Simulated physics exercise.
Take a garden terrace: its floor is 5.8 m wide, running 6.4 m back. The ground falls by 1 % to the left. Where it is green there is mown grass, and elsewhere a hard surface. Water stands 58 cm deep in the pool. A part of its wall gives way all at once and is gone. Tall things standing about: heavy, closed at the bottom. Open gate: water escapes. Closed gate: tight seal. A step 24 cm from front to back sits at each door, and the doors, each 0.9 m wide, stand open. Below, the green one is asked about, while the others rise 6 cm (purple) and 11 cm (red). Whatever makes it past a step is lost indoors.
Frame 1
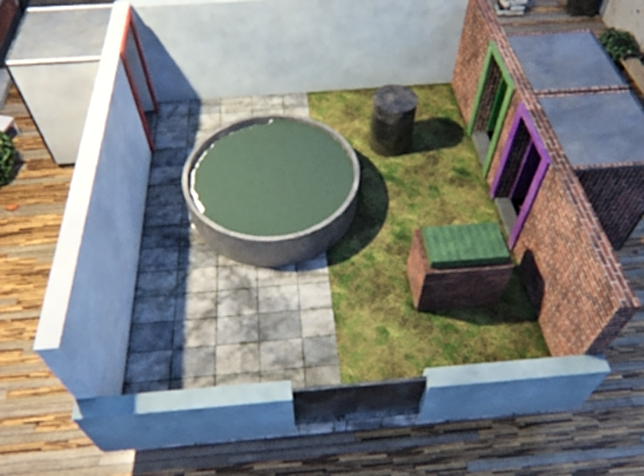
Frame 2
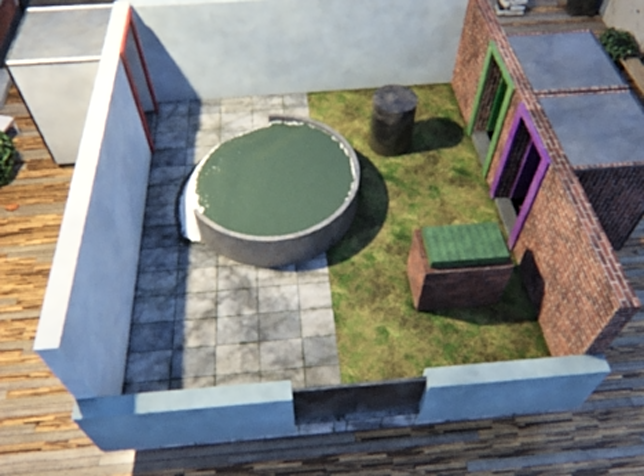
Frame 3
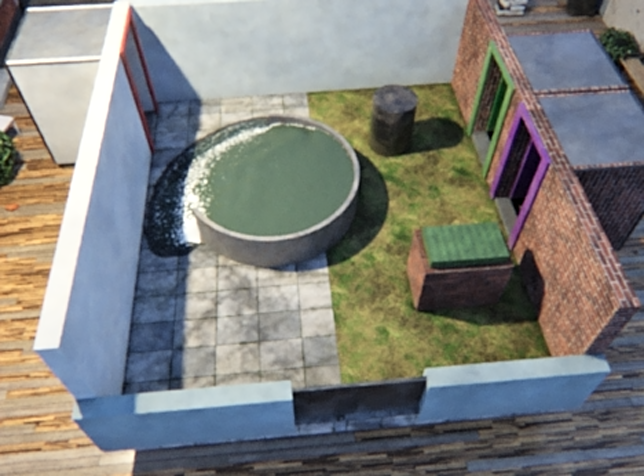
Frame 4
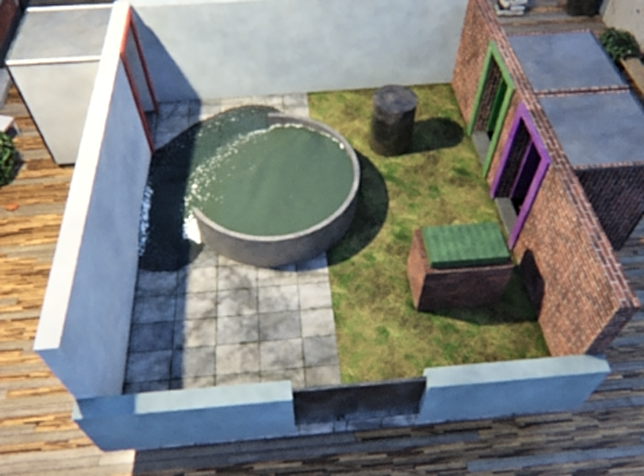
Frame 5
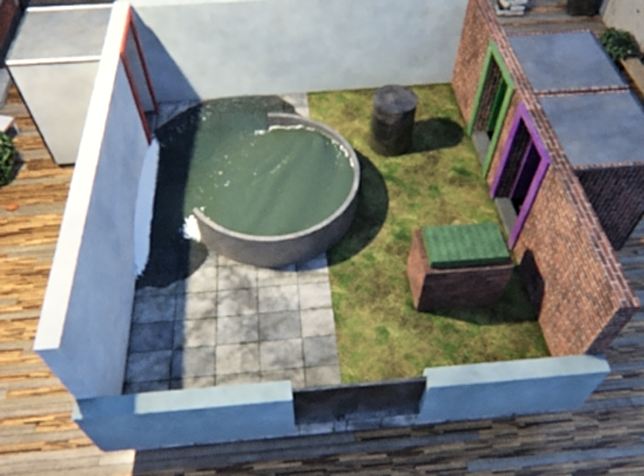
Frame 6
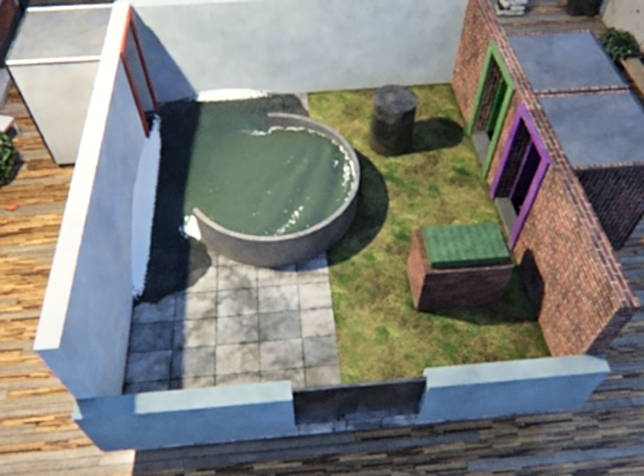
On a walled terrace, water pours from the round pool's left side and spreads across paving.
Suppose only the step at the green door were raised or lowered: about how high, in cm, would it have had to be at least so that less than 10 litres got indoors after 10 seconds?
It would have had to be about 6 cm high.
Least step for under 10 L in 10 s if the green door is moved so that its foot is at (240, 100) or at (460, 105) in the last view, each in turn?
Around 25 and 14.5 cm respectively.
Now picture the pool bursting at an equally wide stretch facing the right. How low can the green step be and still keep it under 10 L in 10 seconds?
About 21 cm.
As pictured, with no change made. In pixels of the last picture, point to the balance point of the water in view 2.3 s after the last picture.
Roughly (230, 181).
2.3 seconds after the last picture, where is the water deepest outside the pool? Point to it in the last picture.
Look close to (157, 117).
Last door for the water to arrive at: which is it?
That would be the purple one, last in line.
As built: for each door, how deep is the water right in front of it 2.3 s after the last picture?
Door depths (cm): Purple = 0, red = 33, green = 0.
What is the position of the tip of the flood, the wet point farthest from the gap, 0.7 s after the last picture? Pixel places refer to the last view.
The farthest wet point sits near (120, 410) in the last view.
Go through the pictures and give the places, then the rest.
In the first picture, still water, 58 cm deep, in the pool at (272, 175); the green door at (490, 110) is dry.
In the second picture, the front is at (183, 235), 0.3 m from the gap at (205, 169); 0.5 m2 of floor is wet, 58 cm left at the back.
In the third picture, the gap is at (205, 169), the front 0.7 m out at (153, 241); the back of the pool holds 58 cm.
In the fourth picture, the gap is at (205, 170), the front 1.1 m out at (239, 109); the back of the pool holds 58 cm.
In the fifth picture, water pours out at (205, 171) and has run 1.6 m, to (217, 99); about 8 cm deep outside, 58 cm at the back.
In the sixth picture, the front is at (174, 102), 2.0 m from the gap at (205, 171); 6.2 m2 of floor is wet, 53 cm left at the back; 3.5 m in a straight line remain to the green door at (490, 110).
Then, 0.7 s after the last picture water covers 25 % of the floor, deepest (52 cm) near (157, 111); it has not reached the green door.
Then, 2.3 s after the last picture water covers 50 % of the floor, deepest (35 cm) near (157, 117); it has not reached the green door.
Then, 9.3 s after the last picture water covers 100 % of the floor, deepest (12 cm) near (150, 171); 5 cm at the green door, 0 litres in over its 14 cm step.
At the green door as built, the water peaked near 9 cm, 5.1 s after the last picture.
With a step of 4.5 cm, 21 litres would have come in within the 10 s; with 6.5 cm, 6 litres. So under 10 litres takes about 6 cm.
